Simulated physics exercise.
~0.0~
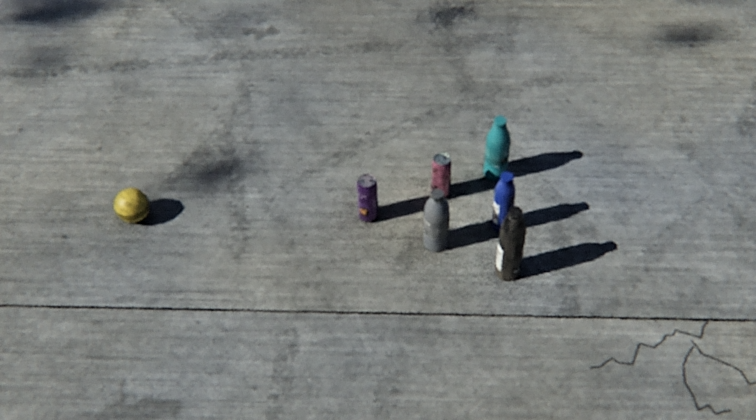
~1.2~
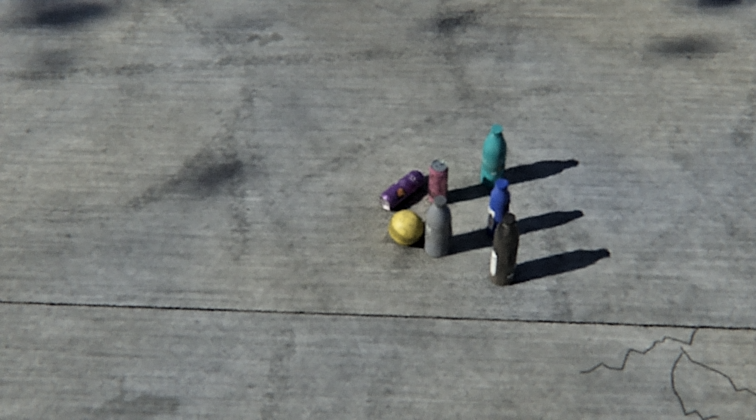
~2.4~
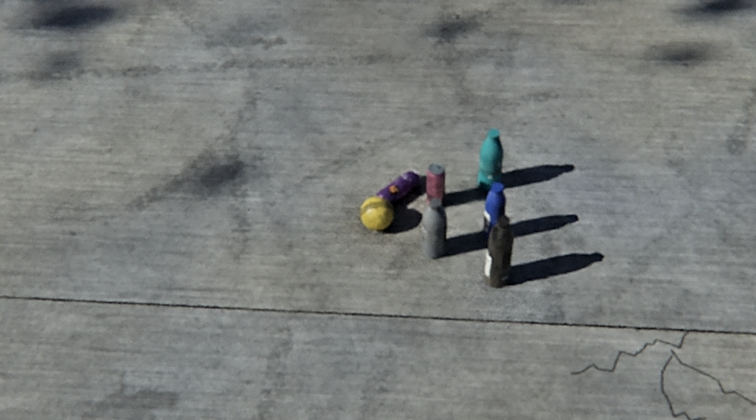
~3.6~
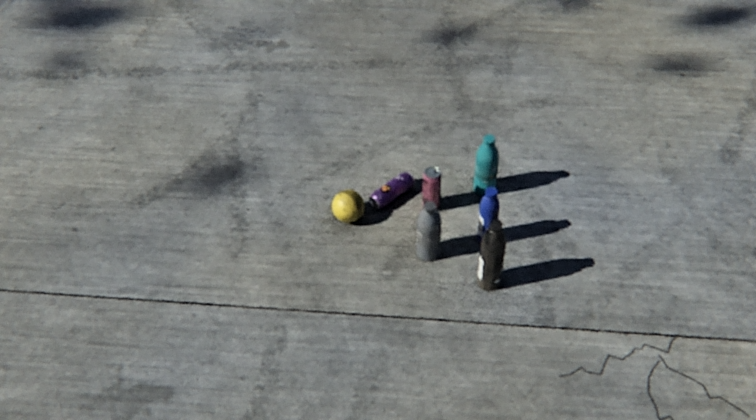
A yellow ball rolls right, knocks over the purple can, and rebounds left beside it.
